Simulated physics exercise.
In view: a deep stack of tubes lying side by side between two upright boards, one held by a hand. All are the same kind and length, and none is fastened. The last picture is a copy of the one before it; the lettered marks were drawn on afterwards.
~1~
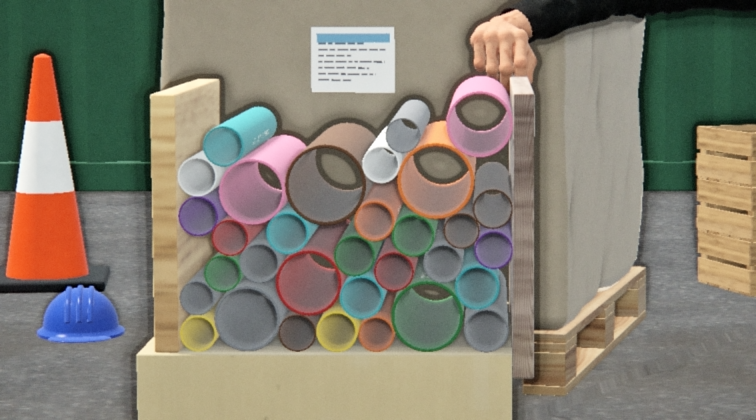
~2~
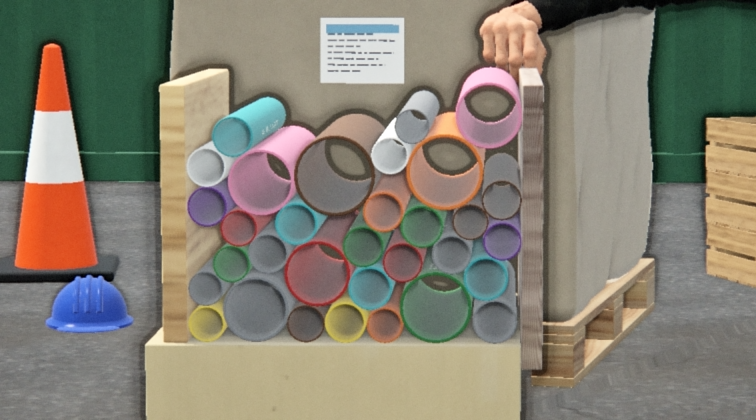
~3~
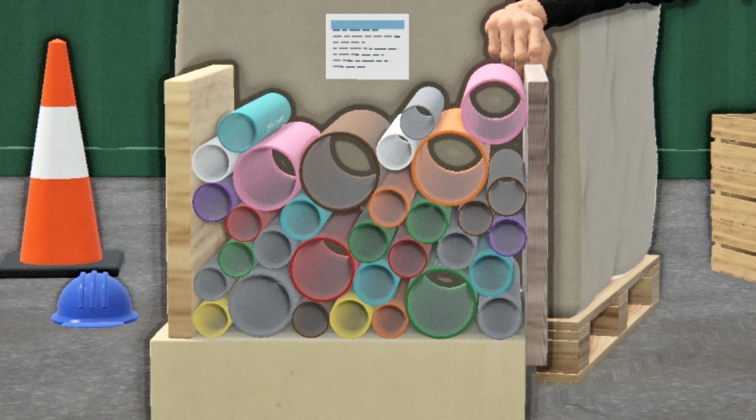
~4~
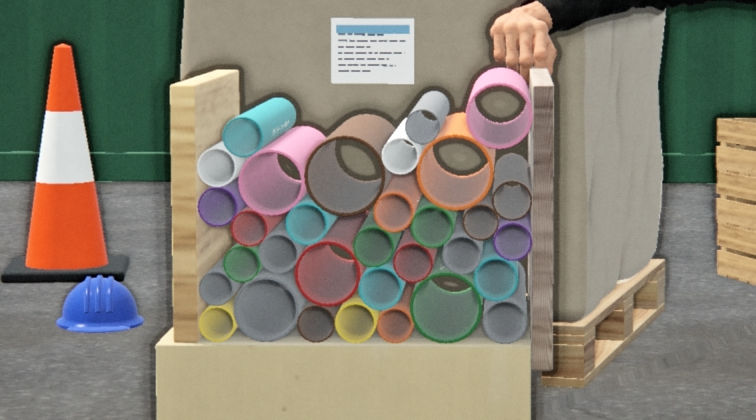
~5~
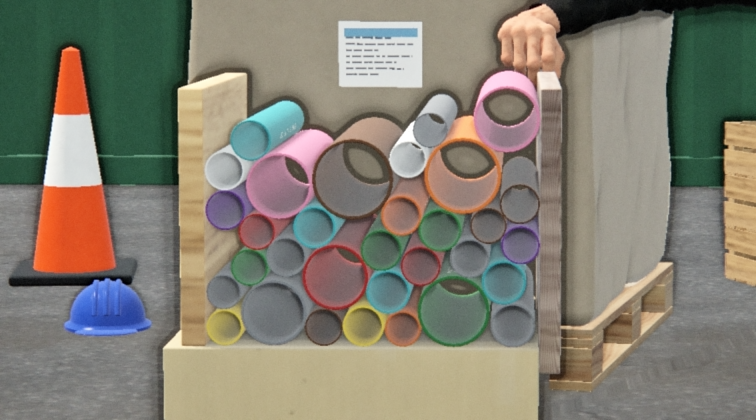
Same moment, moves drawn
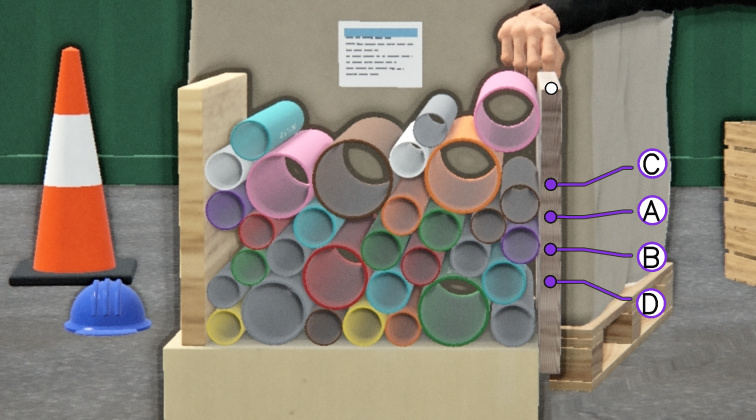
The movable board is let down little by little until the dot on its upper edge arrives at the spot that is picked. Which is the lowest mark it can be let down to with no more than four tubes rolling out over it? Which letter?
Mark B is as low as it can go.
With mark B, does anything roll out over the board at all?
Yes.
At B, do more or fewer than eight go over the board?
At B, fewer than eight.
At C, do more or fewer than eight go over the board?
It loses fewer than eight.
On the marked copy, A at (551, 217); B at (551, 250); C at (551, 184); D at (550, 282); the white dot at (552, 88).
Following B. Soon after the start, top of the board (540, 160).
Later, top of the board (540, 244).
In the end, top of the board (540, 248), two out over the board.
As for the rest, A one out over the board; C none out over the board; D more than four out over the board.
